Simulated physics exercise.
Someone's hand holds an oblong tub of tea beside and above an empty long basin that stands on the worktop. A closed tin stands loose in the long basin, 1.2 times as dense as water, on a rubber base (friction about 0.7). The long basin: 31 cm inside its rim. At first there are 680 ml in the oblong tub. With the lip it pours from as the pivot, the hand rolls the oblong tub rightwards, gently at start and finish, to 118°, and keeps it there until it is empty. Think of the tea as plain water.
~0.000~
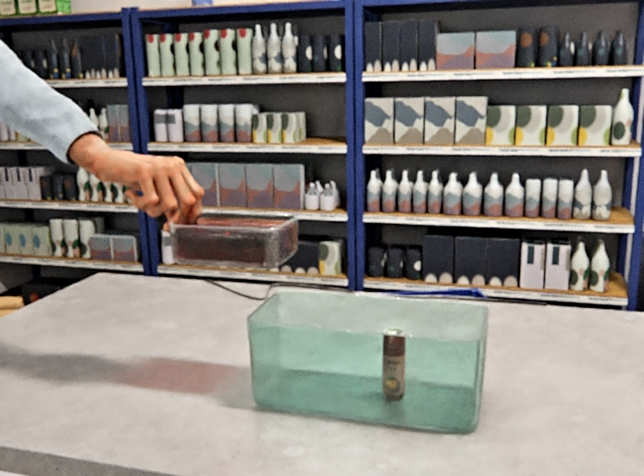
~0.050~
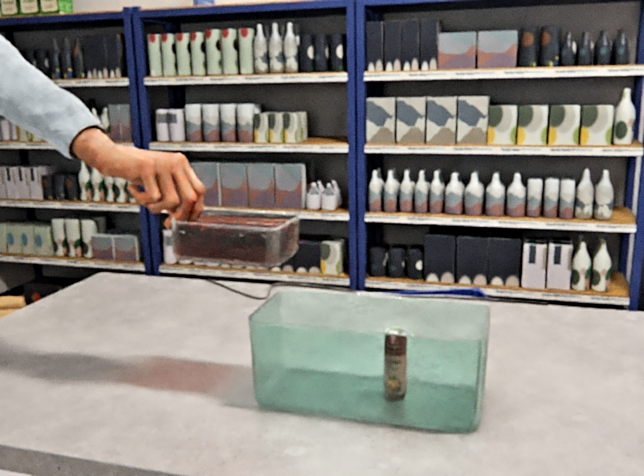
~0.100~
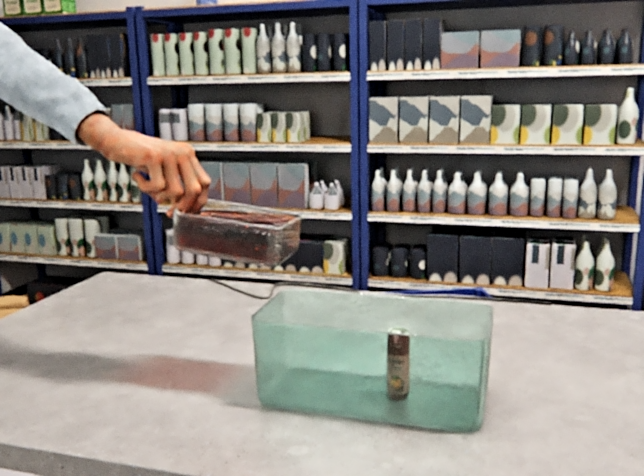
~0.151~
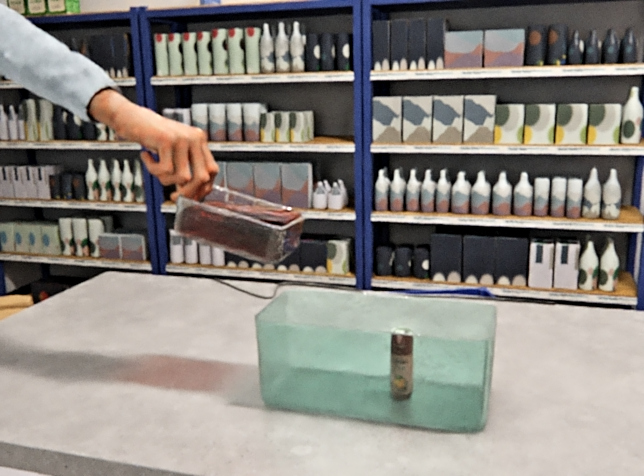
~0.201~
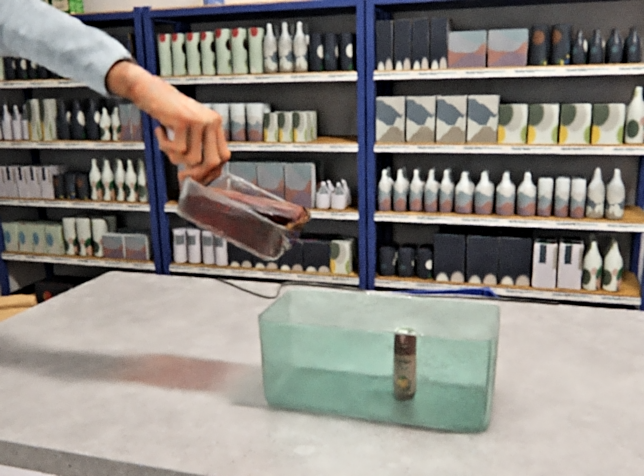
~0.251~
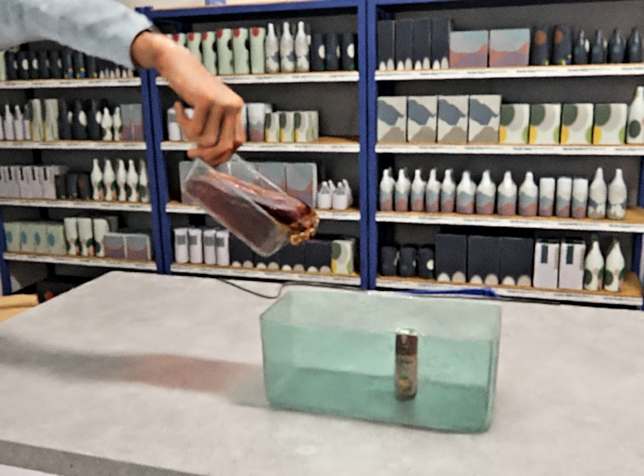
Hand steadily tilting a clear tub of reddish-brown tea rightwards above a greenish basin with a tin inside, tea reaching the lip.
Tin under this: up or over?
Looks to me like it can't hold out.
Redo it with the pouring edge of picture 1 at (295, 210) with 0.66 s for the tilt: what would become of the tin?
Result: Tin upright.
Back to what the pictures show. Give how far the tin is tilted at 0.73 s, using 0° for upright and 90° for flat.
It is at some 55°.
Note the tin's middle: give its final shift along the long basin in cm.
The middle of the tin ends some 6.5 cm along the basin.
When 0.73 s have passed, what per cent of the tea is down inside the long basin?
Roughly 86 per cent.
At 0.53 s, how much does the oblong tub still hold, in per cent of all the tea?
I'd estimate some 10 % remains.
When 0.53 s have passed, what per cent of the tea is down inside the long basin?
About 28%.
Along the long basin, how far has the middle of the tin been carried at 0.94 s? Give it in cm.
Some 6 cm.
After 0.53 s the tilt is 105° and 9 per cent is still to pour; the tin stands where it began.
After 0.73 s the tilt is 118° and 0 per cent is still to pour; the tin leans 55°.
After 0.94 s the tilt is 118° and 0 per cent is still to pour; the tin lies on its side.
After 1.17 s the tilt is 118° and 0 per cent is still to pour; the tin lies on its side.
In the end the tin lies on its side.
